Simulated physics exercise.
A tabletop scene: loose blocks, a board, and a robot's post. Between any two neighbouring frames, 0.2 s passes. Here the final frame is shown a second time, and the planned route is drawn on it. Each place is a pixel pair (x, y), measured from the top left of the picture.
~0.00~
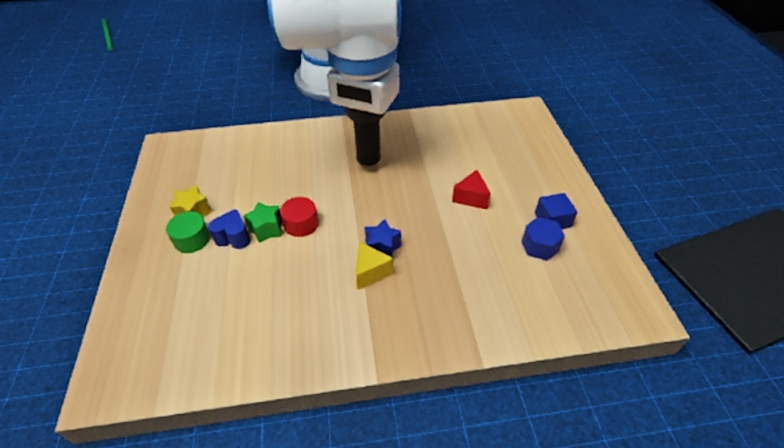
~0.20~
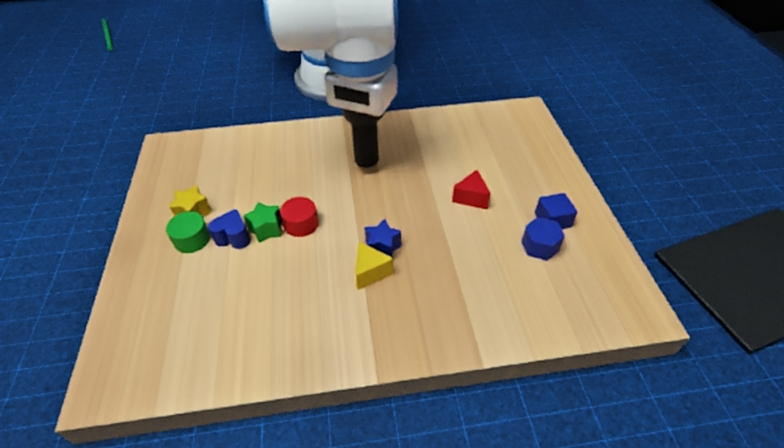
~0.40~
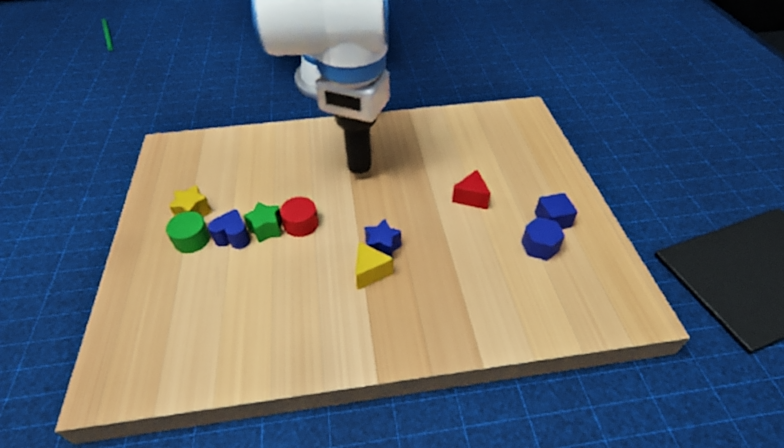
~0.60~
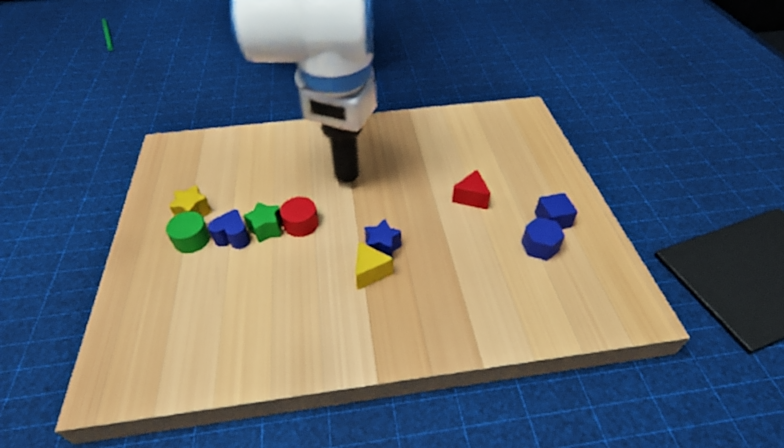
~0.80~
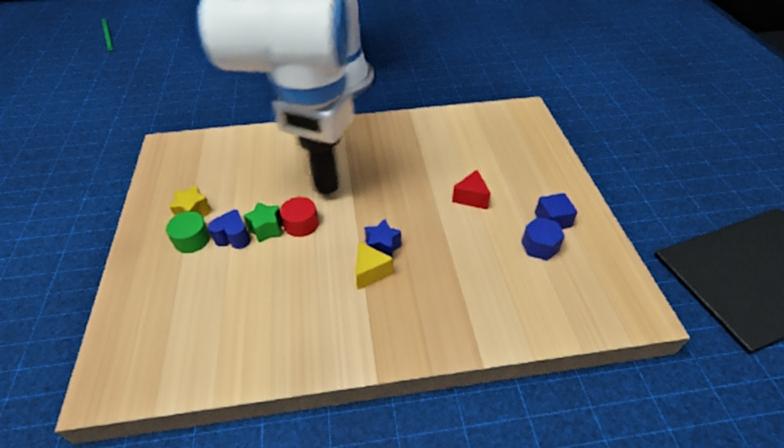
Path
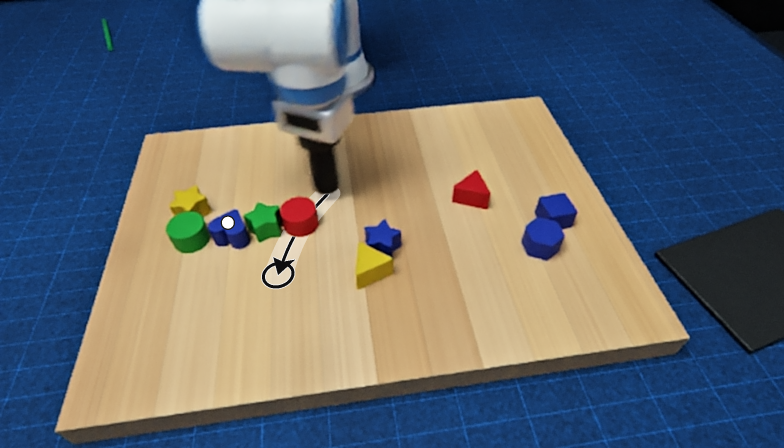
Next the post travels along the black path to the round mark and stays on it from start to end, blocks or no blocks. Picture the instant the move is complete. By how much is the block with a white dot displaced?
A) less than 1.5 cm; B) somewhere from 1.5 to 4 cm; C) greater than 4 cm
I'll go with A - less than 1.5 cm.
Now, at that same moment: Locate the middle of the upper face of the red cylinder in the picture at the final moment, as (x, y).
The spot you're after is about (246, 282) in the image.
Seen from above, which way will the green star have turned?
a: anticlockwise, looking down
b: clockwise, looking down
b (clockwise, looking down)
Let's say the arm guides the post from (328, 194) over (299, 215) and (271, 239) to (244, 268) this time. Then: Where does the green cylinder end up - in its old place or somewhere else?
Well, the green cylinder shifts from its place.
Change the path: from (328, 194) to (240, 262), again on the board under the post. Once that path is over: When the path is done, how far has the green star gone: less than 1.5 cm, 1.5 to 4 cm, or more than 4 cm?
Beyond 4 cm.
Path on the board, from (328, 194) through (298, 230) to (278, 275); the dot is on the blue heart-shaped block.
On the path given first. One third of the way, post (305, 209); green star (257, 217), turned 20° clockwise; red cylinder (286, 224).
Two thirds of the way, post (288, 236); blue heart-shaped block (223, 223); green star (255, 220), turned 35° clockwise; red cylinder (268, 252).
At the end, post (276, 267); blue heart-shaped block (223, 223); green star (255, 220), turned 35° clockwise; red cylinder (246, 282).
